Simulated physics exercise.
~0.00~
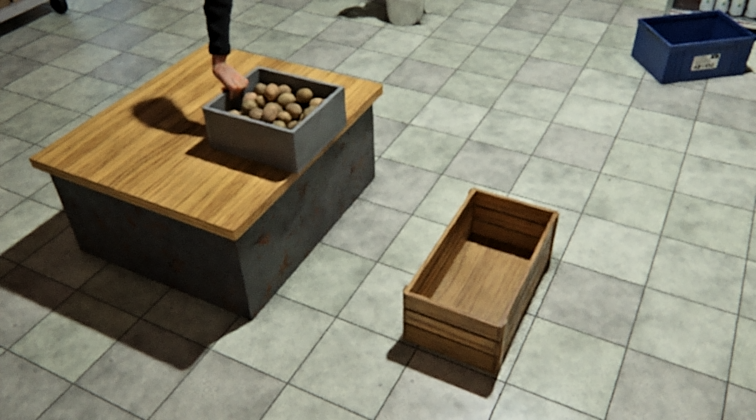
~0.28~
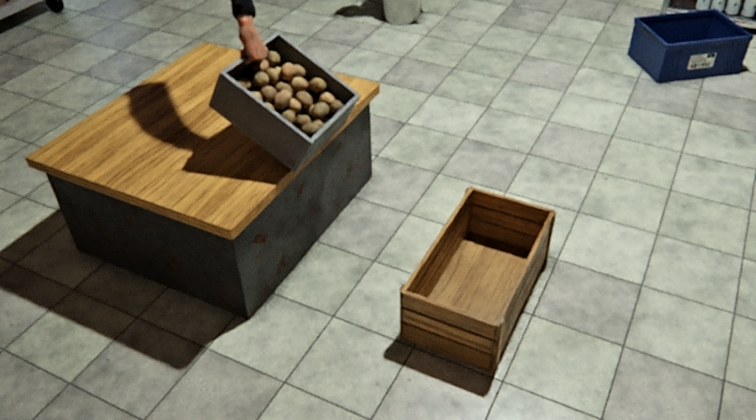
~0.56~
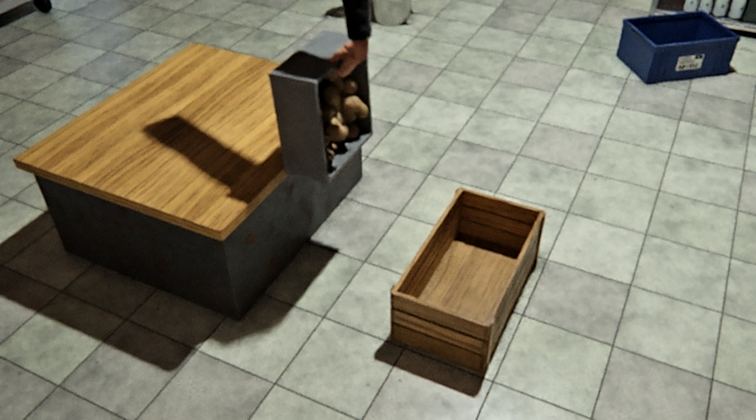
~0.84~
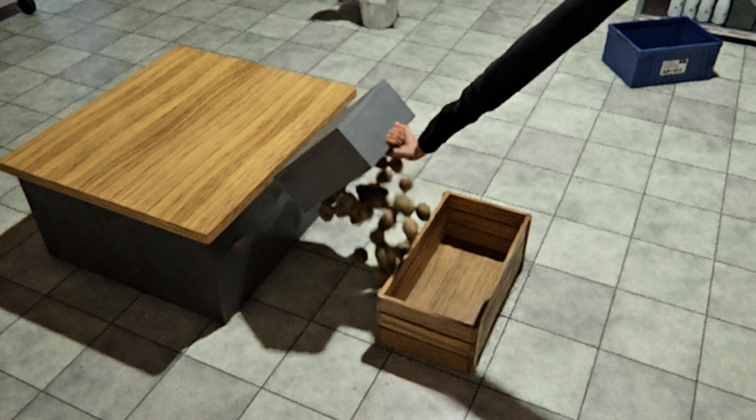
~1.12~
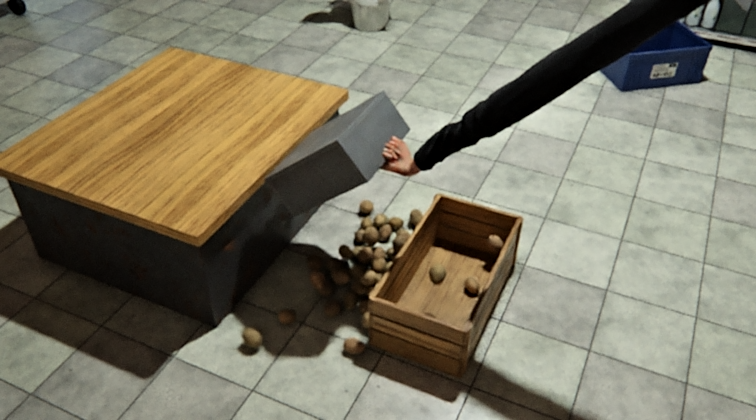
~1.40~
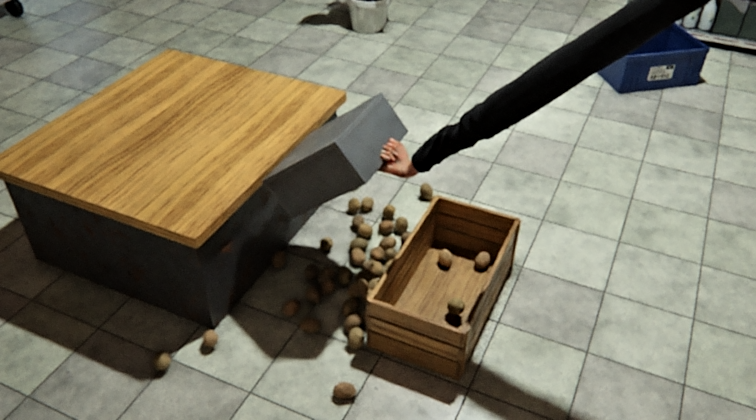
The clip shows a hand tipping a grey box of potatoes over the edge of a wood-topped bench towards a wooden tub on a tiled floor; most tumble down short of the tub and scatter on the floor, while only a few land inside.
